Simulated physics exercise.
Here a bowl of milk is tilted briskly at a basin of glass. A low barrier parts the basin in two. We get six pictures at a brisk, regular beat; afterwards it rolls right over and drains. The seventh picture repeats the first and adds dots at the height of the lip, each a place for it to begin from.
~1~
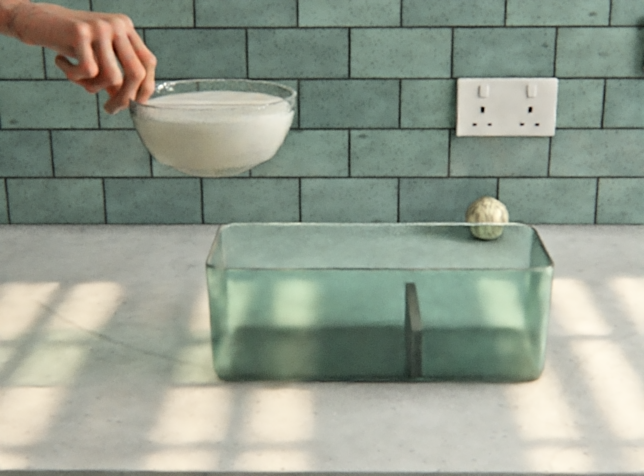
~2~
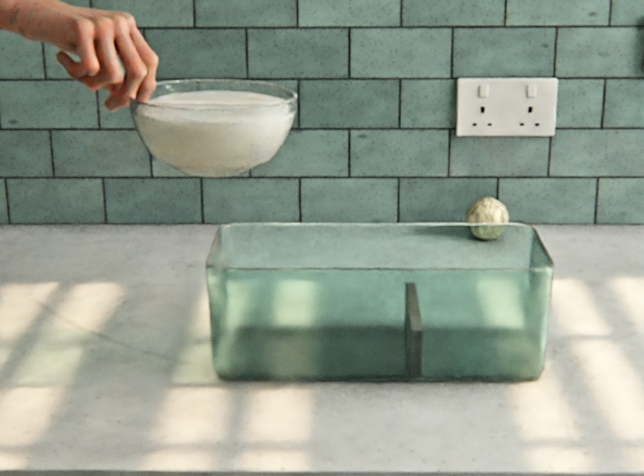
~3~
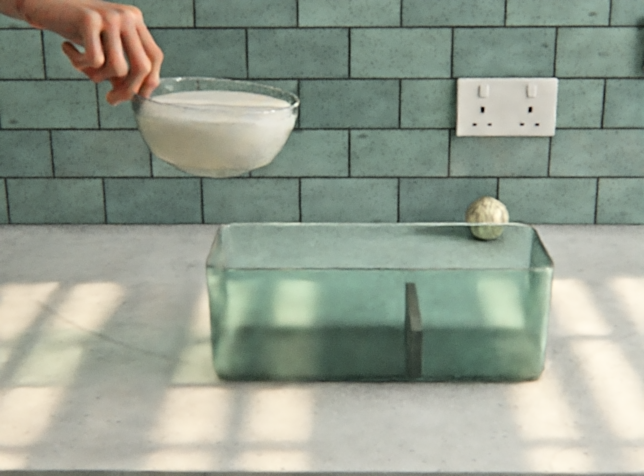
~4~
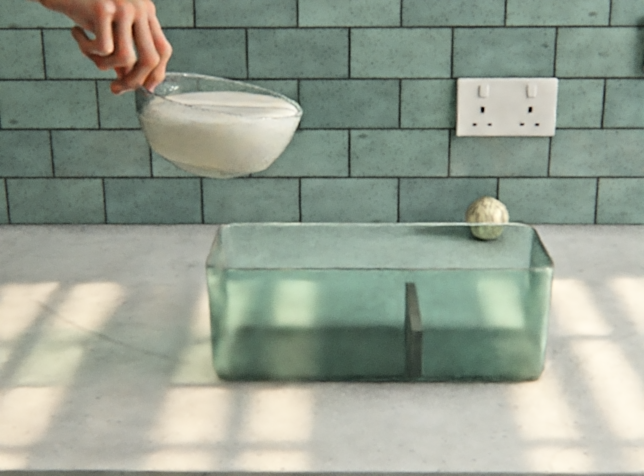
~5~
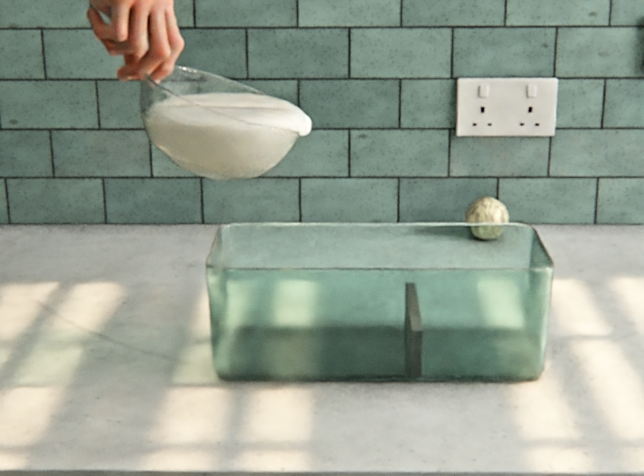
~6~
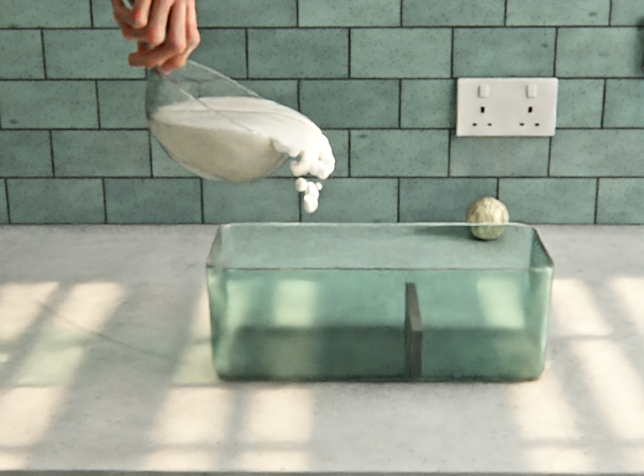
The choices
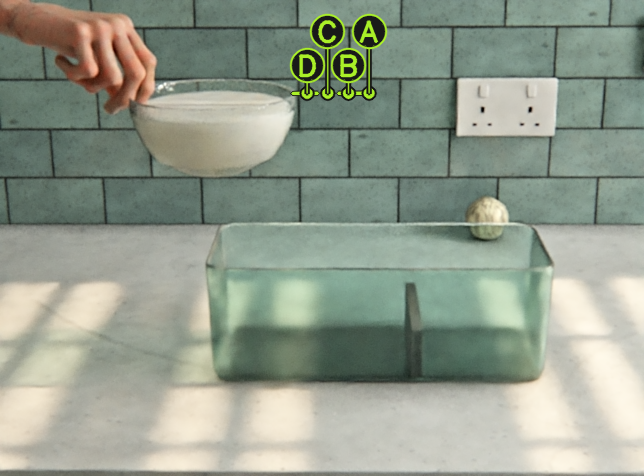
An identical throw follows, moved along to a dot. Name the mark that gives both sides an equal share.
Use place B.
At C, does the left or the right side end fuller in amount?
The left side.
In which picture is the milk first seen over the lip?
In picture 5.
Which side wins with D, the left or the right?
The left one.
On the marked copy, A at (369, 93); B at (348, 93); C at (327, 93); D at (307, 93).
With A, about 30 % ends left of the wall and 70 % right of it.
With B, about 49 % ends left of the wall and 50 % right of it.
With C, about 76 % ends left of the wall and 23 % right of it.
With D, about 97 % ends left of the wall and 2 % right of it.
